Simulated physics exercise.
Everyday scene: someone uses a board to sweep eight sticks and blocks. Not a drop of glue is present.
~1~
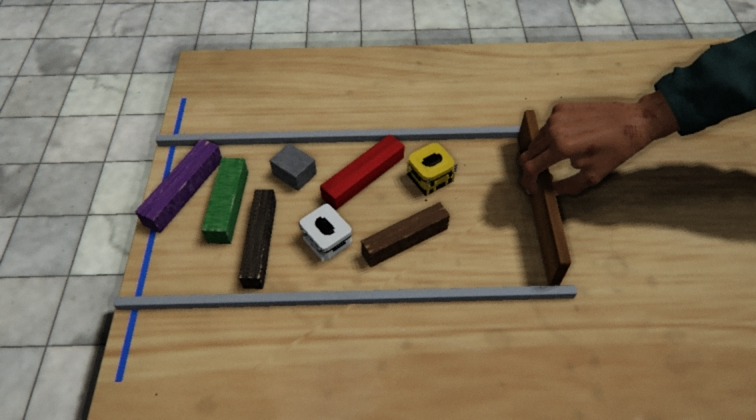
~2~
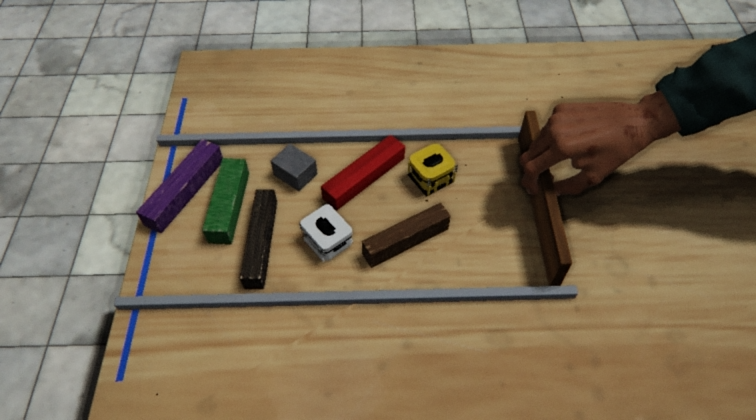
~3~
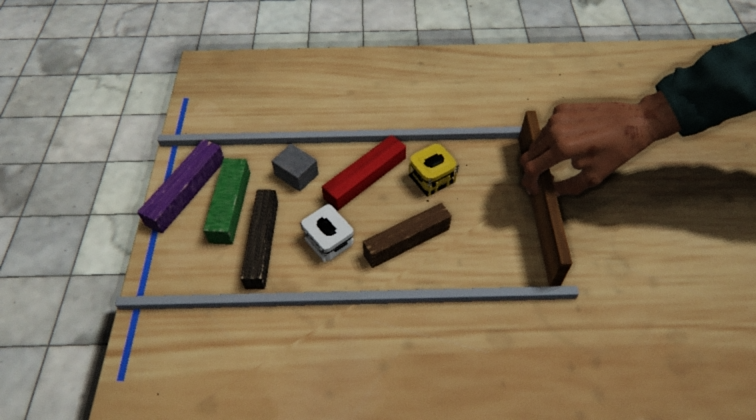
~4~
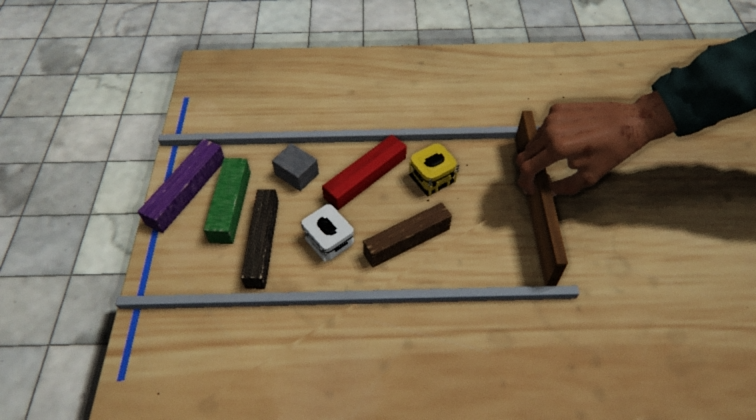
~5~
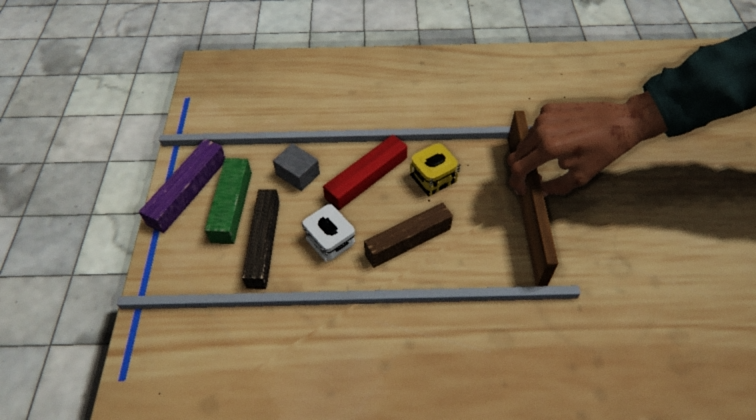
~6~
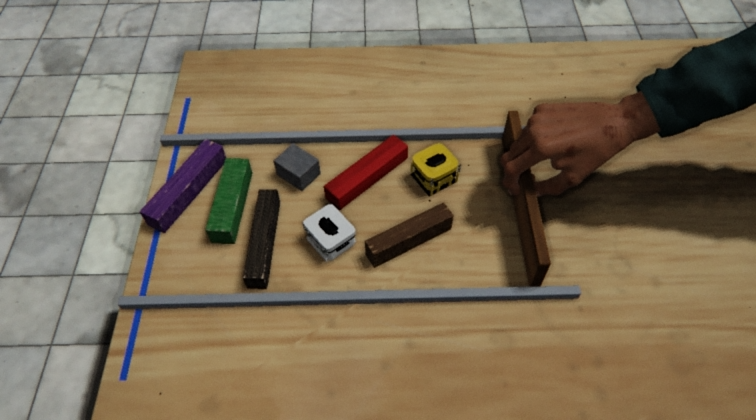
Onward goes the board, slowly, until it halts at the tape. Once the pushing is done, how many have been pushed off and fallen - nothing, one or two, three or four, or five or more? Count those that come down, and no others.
Odds are the fallen group will hold five or more.
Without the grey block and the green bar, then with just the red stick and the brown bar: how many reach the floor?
It would be 4 and 4.
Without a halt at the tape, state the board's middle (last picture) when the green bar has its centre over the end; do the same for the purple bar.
For the green bar, about (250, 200); for the purple bar, about (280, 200).
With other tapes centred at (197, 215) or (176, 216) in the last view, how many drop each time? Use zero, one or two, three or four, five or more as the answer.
Taking the two tapes in that order, the answers are either three or four and five or over.
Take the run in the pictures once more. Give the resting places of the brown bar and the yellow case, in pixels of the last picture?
Positions - first (138, 253), then (146, 177).
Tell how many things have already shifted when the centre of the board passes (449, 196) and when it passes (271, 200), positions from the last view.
Moved so far: 2, then 8.
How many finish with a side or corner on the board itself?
Tally at the end: 2.
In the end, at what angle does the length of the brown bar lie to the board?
I'd say it's about 0° out of line.
A little later, none off yet; purple bar at rest near (186, 185); green bar at rest near (230, 200); black bar at rest near (263, 237).
Next, none off yet; purple bar shifted a little near (148, 183); green bar shifted about its own width near (171, 203); black bar shifted about its own width near (194, 242).
When it is over, the number that fall off is five or more; down, red stick, white case, grey block, black bar, green bar and purple bar.
